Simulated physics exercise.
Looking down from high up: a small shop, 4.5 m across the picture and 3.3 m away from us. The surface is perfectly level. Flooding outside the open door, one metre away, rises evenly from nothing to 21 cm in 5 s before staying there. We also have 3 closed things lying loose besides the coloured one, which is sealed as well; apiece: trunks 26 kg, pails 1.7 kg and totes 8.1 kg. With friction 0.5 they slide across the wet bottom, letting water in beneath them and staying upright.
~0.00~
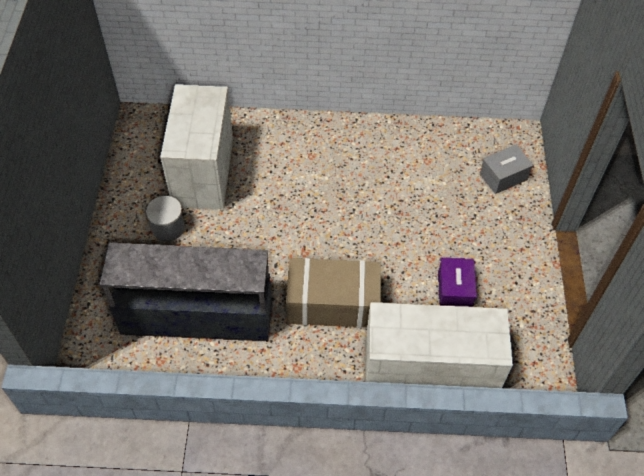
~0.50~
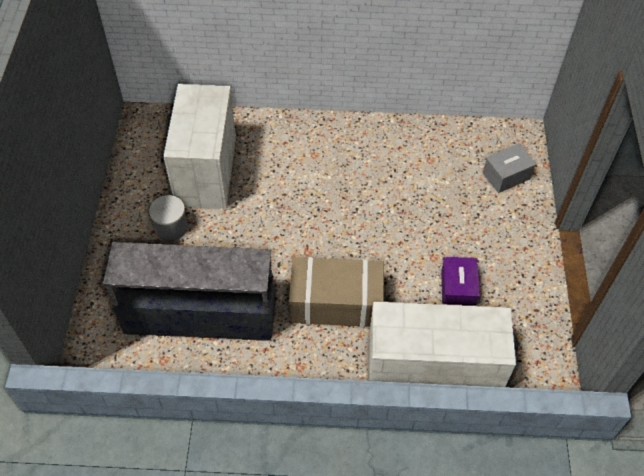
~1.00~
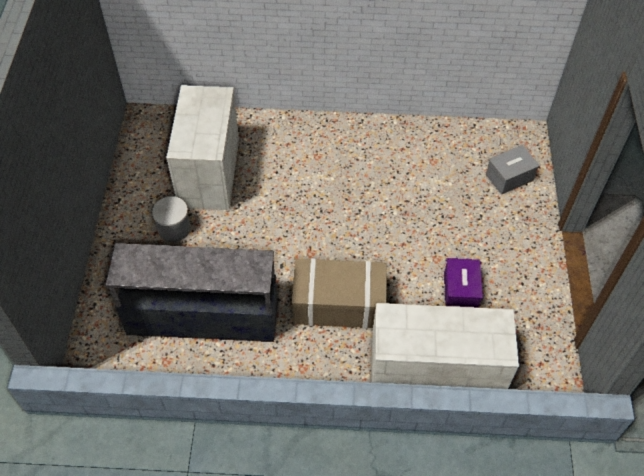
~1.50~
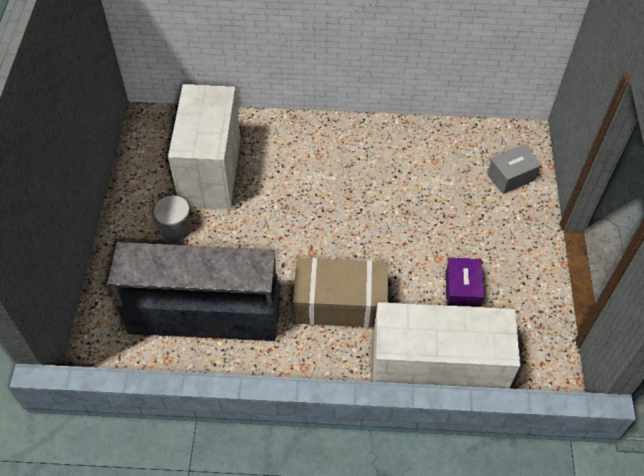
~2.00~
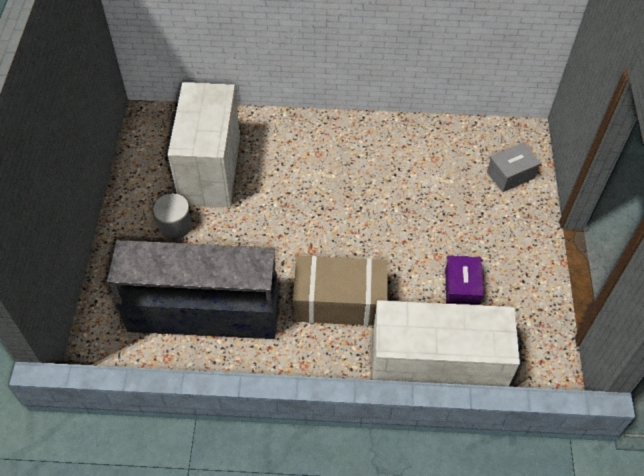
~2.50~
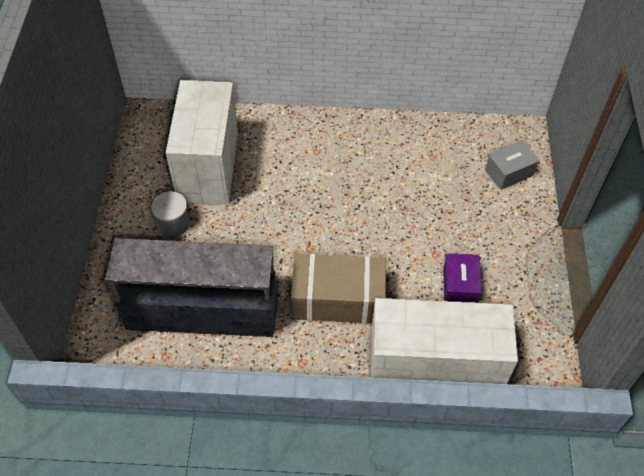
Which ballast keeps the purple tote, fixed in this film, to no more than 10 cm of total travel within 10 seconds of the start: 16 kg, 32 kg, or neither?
Most likely it will manage with only the heavier mass.
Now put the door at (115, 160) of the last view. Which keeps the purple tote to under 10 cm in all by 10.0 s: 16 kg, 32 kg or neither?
Result: The lesser mass is plenty.
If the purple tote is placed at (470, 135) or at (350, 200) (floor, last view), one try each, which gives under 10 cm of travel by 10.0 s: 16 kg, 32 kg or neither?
Any load; heavier load only.
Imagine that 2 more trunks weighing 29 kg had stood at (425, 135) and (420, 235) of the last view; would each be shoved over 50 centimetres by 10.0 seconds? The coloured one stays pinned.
Those two come out inside the line and over the line, in that order.
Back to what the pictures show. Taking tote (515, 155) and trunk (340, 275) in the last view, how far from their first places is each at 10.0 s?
0 cm and 20 cm respectively.
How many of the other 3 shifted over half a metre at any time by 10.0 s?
0.
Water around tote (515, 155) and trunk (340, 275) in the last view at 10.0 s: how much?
Roughly 4 and 7 cm.
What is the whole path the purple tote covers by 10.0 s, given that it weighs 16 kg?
Path length near 150 cm.
After 3.5 s the purple tote would be 0 cm from its start with 16 kg and 0 cm from its start with 32 kg; 4 cm of water round it then.
After 4.5 s the purple tote would be 0 cm from its start with 16 kg and 0 cm from its start with 32 kg; 6 cm of water round it then.
After 7.0 s the purple tote would be 57 cm from its start with 16 kg and 0 cm from its start with 32 kg; 10 cm of water round it then.
After 10.0 s the purple tote would be 149 cm from its start with 16 kg and 0 cm from its start with 32 kg; 10 cm of water round it then.
